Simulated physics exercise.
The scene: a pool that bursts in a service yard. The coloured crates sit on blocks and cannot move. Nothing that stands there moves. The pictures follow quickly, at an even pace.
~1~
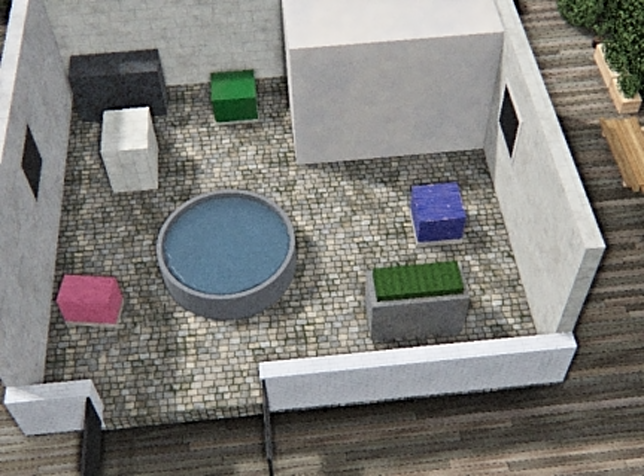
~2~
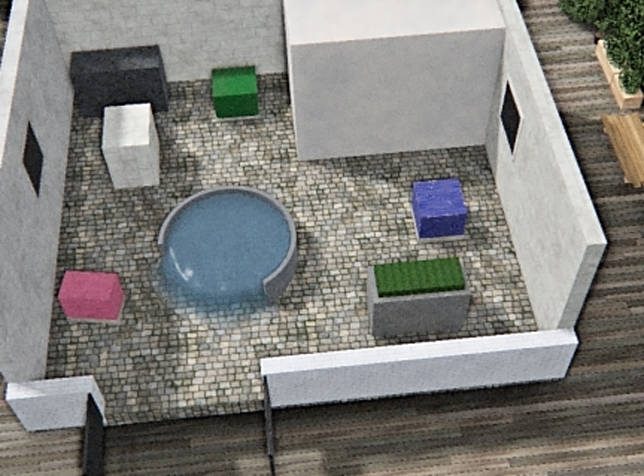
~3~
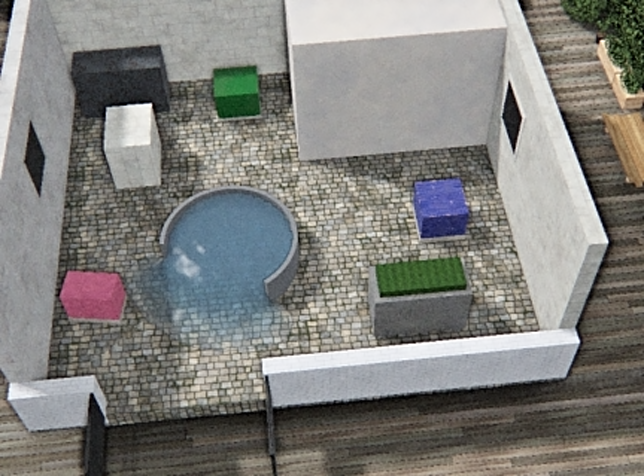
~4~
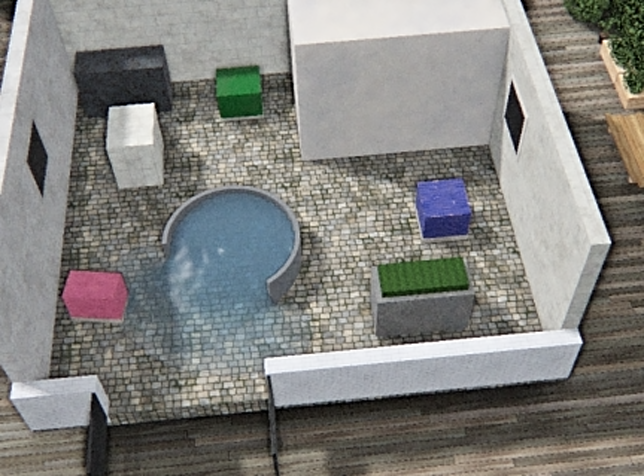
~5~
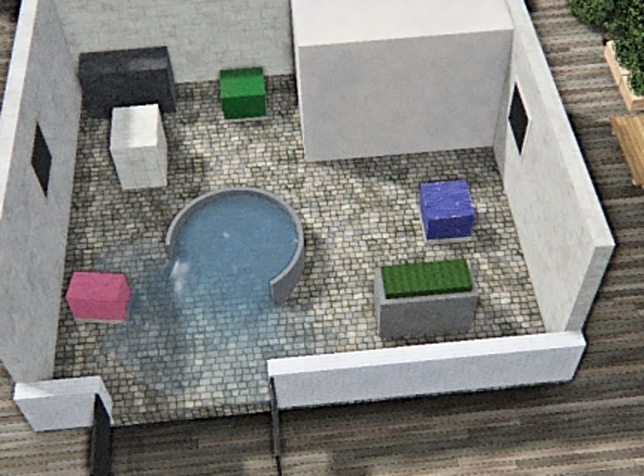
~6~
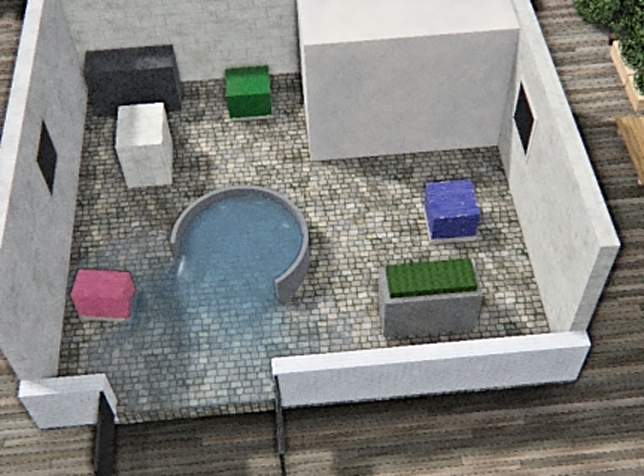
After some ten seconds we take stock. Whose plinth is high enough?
The blue crate keeps dry; the green crate keeps dry; the pink crate is soaked.
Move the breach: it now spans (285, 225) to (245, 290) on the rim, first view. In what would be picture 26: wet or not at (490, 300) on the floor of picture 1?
Answer: Flooded.
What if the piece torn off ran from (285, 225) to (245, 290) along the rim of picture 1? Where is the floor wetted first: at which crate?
It is the blue-painted one.
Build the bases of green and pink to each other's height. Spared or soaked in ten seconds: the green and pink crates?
Then: Green is spared; pink takes water.
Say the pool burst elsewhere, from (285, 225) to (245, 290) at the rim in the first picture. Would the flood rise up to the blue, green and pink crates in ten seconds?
In short: Blue is wetted; green is spared; pink is safe.
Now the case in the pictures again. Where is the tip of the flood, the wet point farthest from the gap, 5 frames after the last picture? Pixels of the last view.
Roughly at (440, 369).
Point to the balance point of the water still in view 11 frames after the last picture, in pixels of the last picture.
Close to (199, 305).
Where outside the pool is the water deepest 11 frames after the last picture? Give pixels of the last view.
Close to (55, 404).
A moment on, water covers 25 % of the floor; the blue crate not reached, the green crate not reached, the pink crate water round its plinth.
Next, water covers 30 % of the floor; the blue crate not reached, the green crate not reached, the pink crate water round its plinth.
Then, water covers 40 % of the floor; the blue crate not reached, the green crate not reached, the pink crate water round its plinth.
Later, water covers 50 % of the floor; the blue crate water round its plinth, the green crate not reached, the pink crate water round its plinth.
In the end, water covers 60 % of the floor; the blue crate stayed above the water, the green crate stayed above the water, the pink crate was topped.
